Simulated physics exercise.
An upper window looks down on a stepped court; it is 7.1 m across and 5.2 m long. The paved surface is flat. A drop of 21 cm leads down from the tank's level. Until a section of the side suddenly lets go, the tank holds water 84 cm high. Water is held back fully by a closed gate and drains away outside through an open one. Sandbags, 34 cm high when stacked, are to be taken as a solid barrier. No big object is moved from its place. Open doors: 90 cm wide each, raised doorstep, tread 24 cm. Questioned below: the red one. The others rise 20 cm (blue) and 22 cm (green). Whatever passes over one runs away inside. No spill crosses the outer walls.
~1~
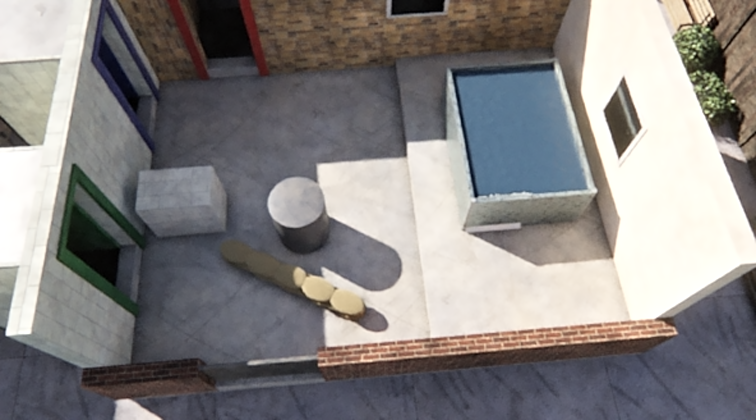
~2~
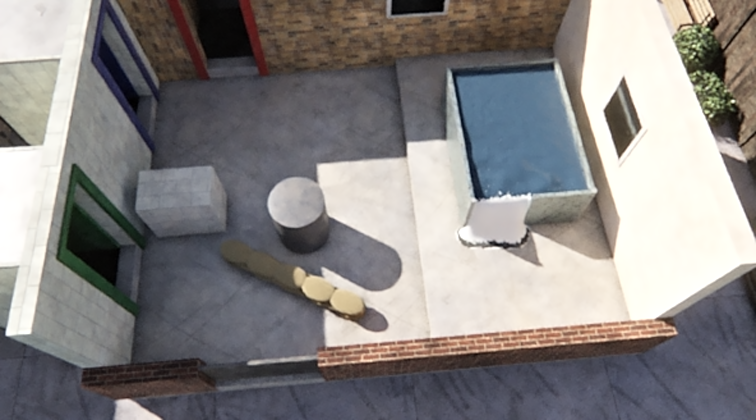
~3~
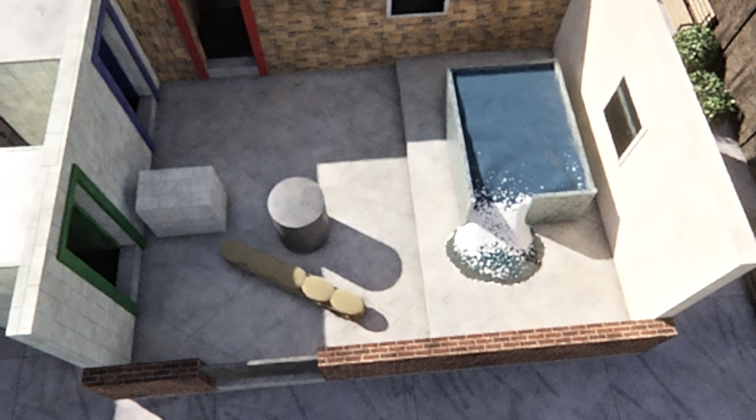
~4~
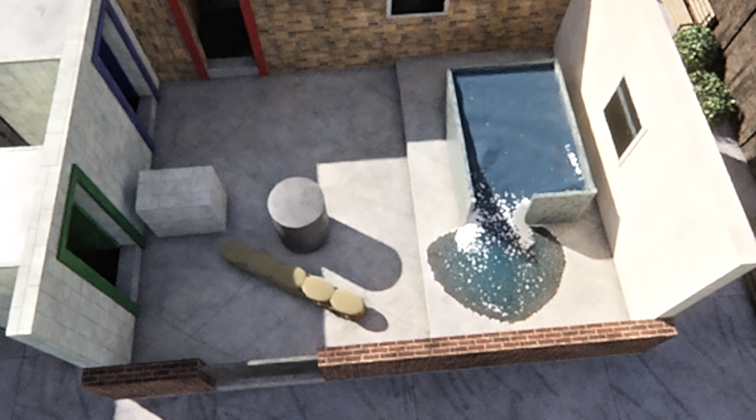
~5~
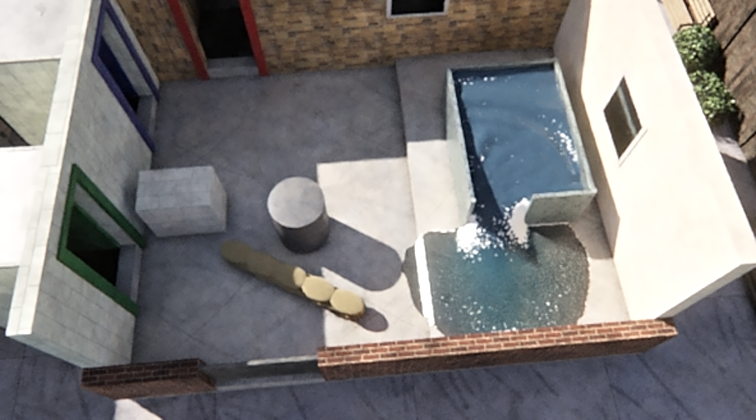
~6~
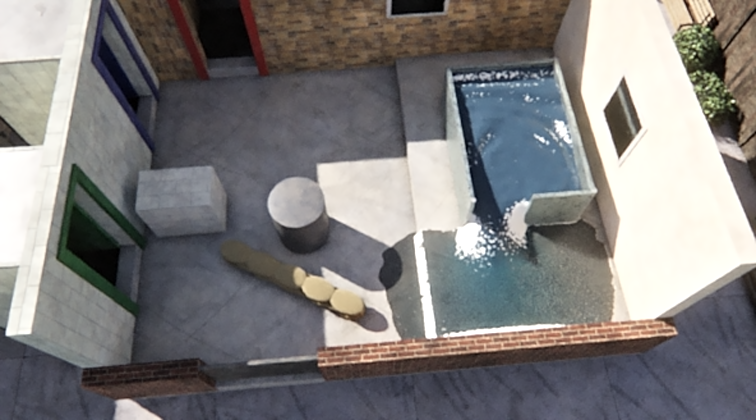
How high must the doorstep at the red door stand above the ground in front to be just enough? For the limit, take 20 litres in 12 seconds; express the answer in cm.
9 cm.
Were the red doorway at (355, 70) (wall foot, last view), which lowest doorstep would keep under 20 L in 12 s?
Roughly 9.0 cm, give or take.
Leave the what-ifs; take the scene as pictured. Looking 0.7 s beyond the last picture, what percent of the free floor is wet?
Some 20 in a hundred.
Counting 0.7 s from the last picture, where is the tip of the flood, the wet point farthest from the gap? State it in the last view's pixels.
I'd put the front's tip around (260, 366).
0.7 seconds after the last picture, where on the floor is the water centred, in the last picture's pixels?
(499, 204), roughly.
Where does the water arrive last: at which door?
Red.
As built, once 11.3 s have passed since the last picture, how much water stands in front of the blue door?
About 10.5 cm.
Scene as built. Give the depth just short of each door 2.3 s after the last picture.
Blue door: 0 cm; green door: 22 cm; red door: 0 cm.
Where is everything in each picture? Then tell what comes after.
In the first frame, still water, 84 cm deep, in the tank at (516, 129); the red door at (221, 36) is dry.
In the second frame, the gap is at (496, 214), the front 0.3 m out at (506, 244); the back of the tank holds 84 cm.
In the third frame, the front is at (496, 279), 0.9 m from the gap at (495, 216); 0.9 m2 of floor is wet, 84 cm left at the back.
In the fourth frame, water pours out at (495, 217) and has run 1.4 m, to (495, 316); about 8 cm deep outside, 84 cm at the back.
In the fifth frame, the gap is at (495, 217), the front 1.8 m out at a hidden place; the back of the tank holds 82 cm.
In the sixth frame, the front is at a hidden place, 2.0 m from the gap at (495, 217); 4.7 m2 of floor is wet, 74 cm left at the back; 4.5 m in a straight line remain to the red door at (221, 36).
Then, 0.7 s after the last picture water covers 20 % of the floor, deepest (48 cm) near (504, 341); it has not reached the red door.
Then, 2.3 s after the last picture water covers 45 % of the floor, deepest (36 cm) near (630, 330); it has not reached the red door.
Then, 11.3 s after the last picture water covers 90 % of the floor, deepest (18 cm) near (159, 88); 12 cm at the red door, 0 litres in over its 22 cm doorstep.
At the red door as built, the water peaked near 14 cm, 9.7 s after the last picture.
With a doorstep of 7 cm, 44 litres would have come in within the 12 s; with 10 cm, 10 litres. So under 20 litres takes about 9 cm.
